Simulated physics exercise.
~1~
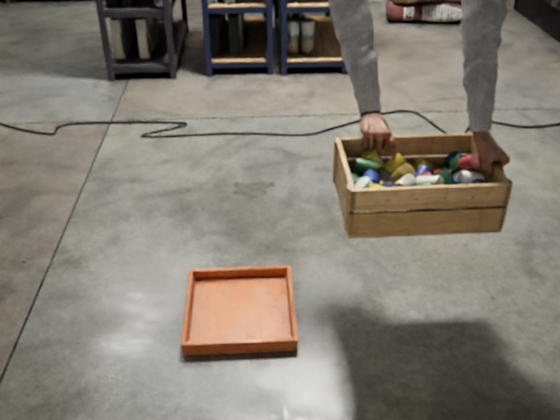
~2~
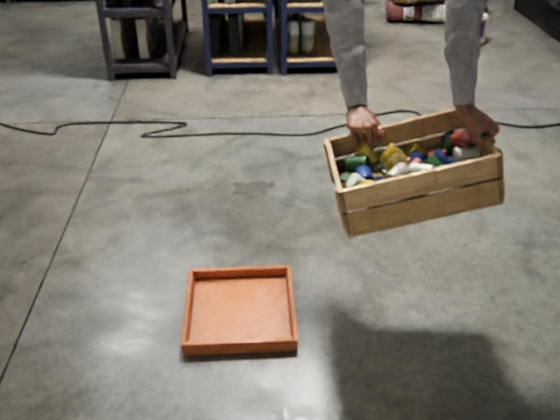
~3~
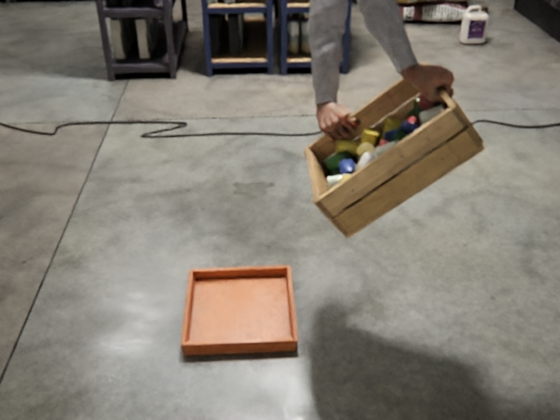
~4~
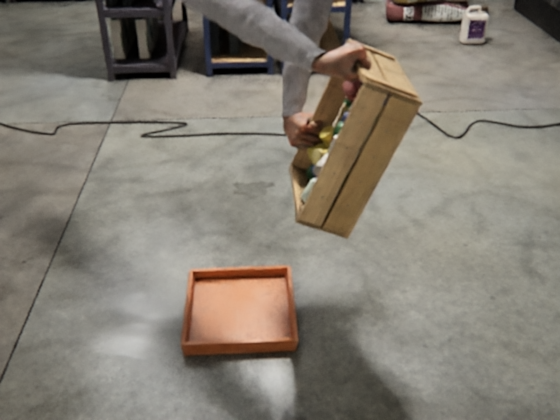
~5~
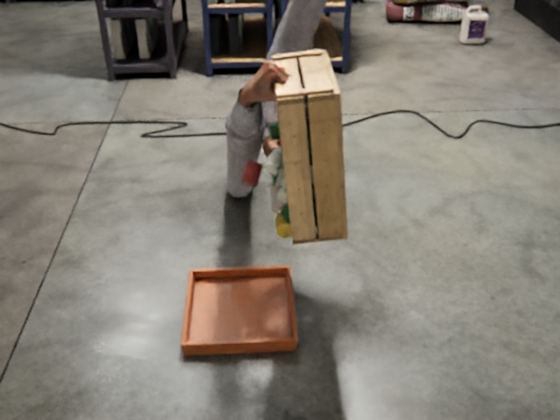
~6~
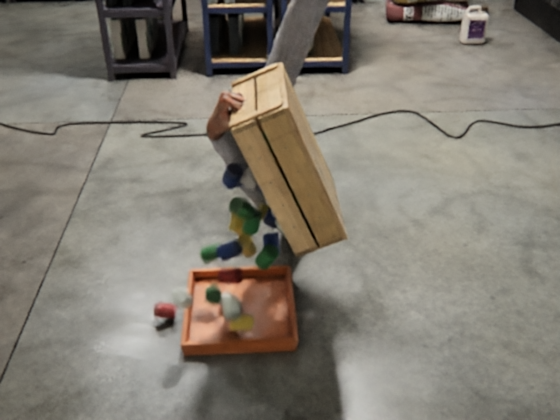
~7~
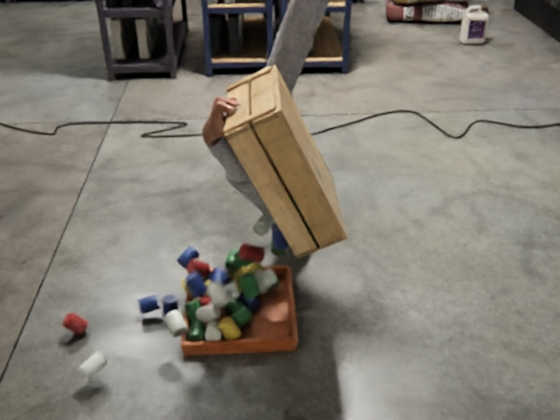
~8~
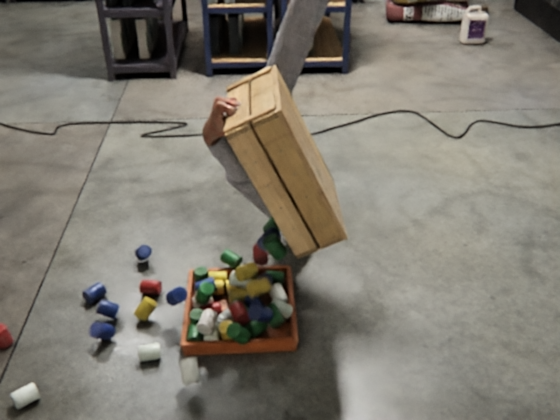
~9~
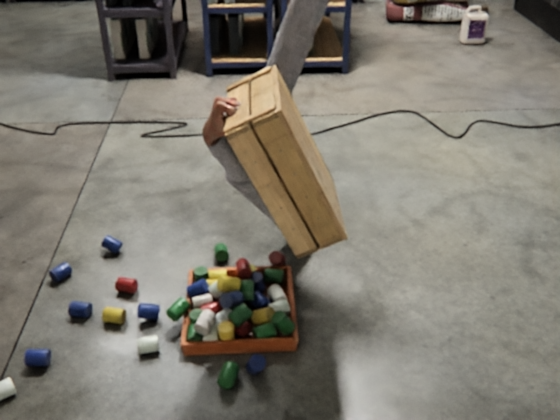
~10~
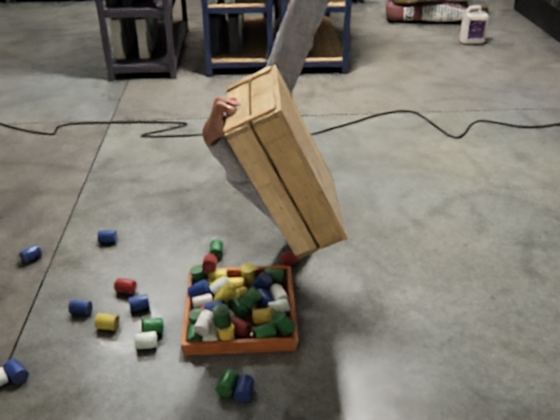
The video shows a person lifting and tipping a wooden crate of colourful small jars over a shallow orange tray on a concrete floor; the jars tumble out, heaping the tray while a good number scatter and roll across the floor, mostly to the left.
